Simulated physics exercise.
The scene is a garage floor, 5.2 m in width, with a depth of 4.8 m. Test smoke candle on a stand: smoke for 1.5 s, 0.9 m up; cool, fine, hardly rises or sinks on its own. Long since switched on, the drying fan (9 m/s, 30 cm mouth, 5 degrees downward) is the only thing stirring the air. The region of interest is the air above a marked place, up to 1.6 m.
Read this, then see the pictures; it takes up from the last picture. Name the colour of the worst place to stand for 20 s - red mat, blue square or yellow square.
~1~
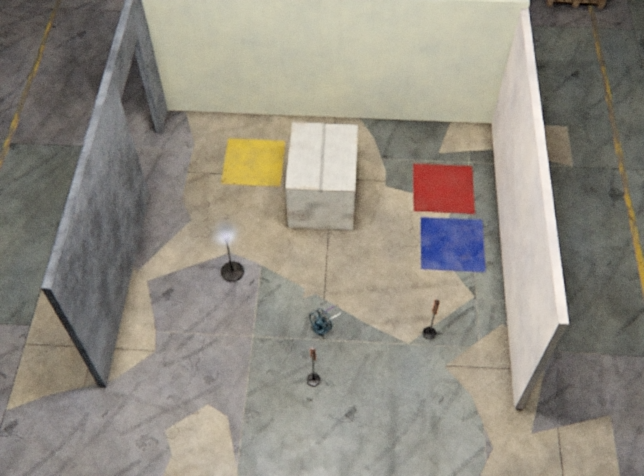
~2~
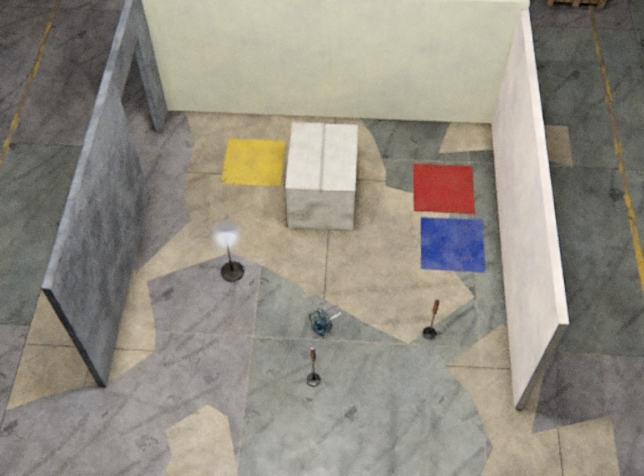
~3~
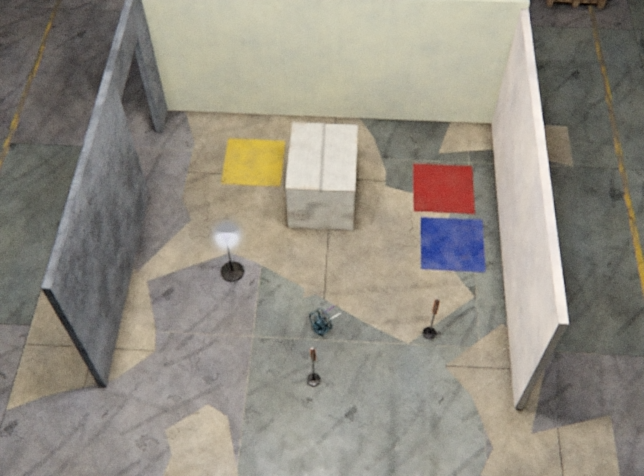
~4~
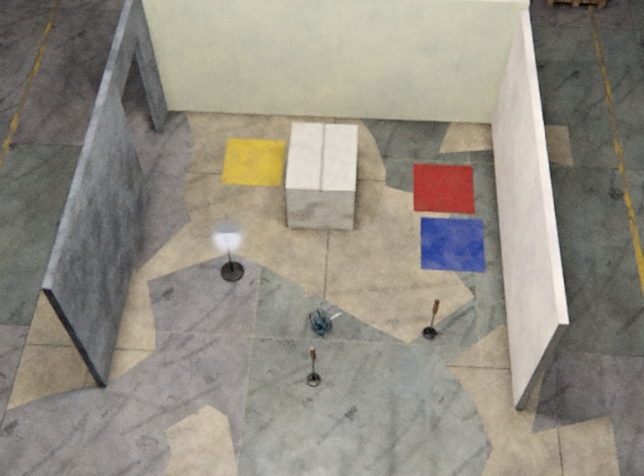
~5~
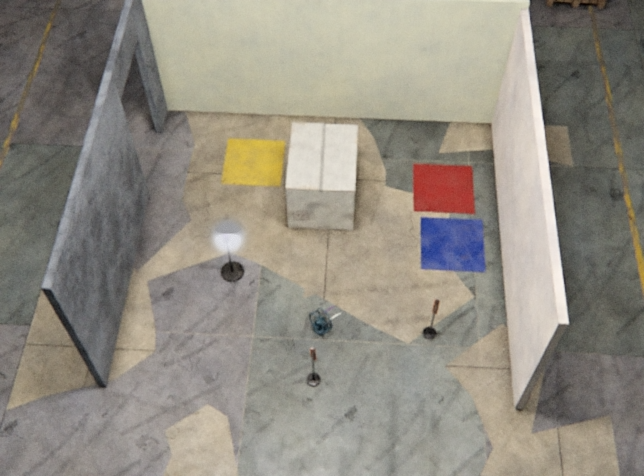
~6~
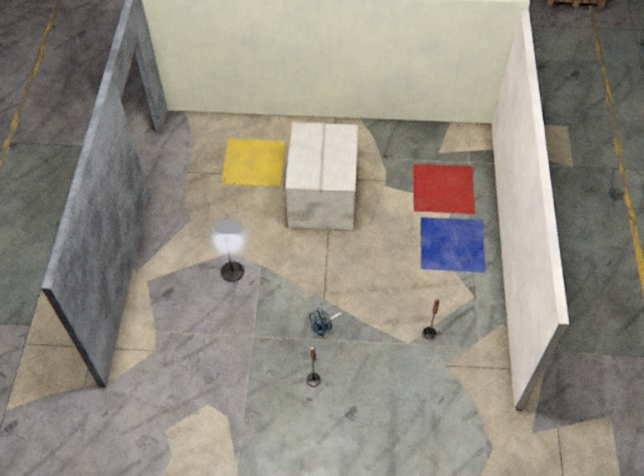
Blue.
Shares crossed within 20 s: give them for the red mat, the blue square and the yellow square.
40 % red, 70 % blue, 2 % yellow, roughly.
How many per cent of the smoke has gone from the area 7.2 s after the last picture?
1 per cent.
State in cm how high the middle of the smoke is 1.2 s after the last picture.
Somewhere near 80 cm high.
Then, 1.2 s after the last picture we count, 0 % has passed over the red mat, 0 % over the yellow square and 0 % over the blue square, with 100 % still about or yet to come, and the middle of the rest is near (234, 241).
Then, 3.2 s after the last picture we count, 0 % has passed over the red mat, 0 % over the yellow square and 0 % over the blue square, with 100 % still about or yet to come, and the middle of the rest is near (246, 252).
Then, 7.2 s after the last picture we count, 6 % has passed over the red mat, 0 % over the yellow square and 16 % over the blue square, with 99 % still about or yet to come, and the middle of the rest is near (272, 269).
Then, 19.2 s after the last picture we count, 38 % has passed over the red mat, 2 % over the yellow square and 74 % over the blue square, with 41 % still about or yet to come, and the middle of the rest is near (182, 239).
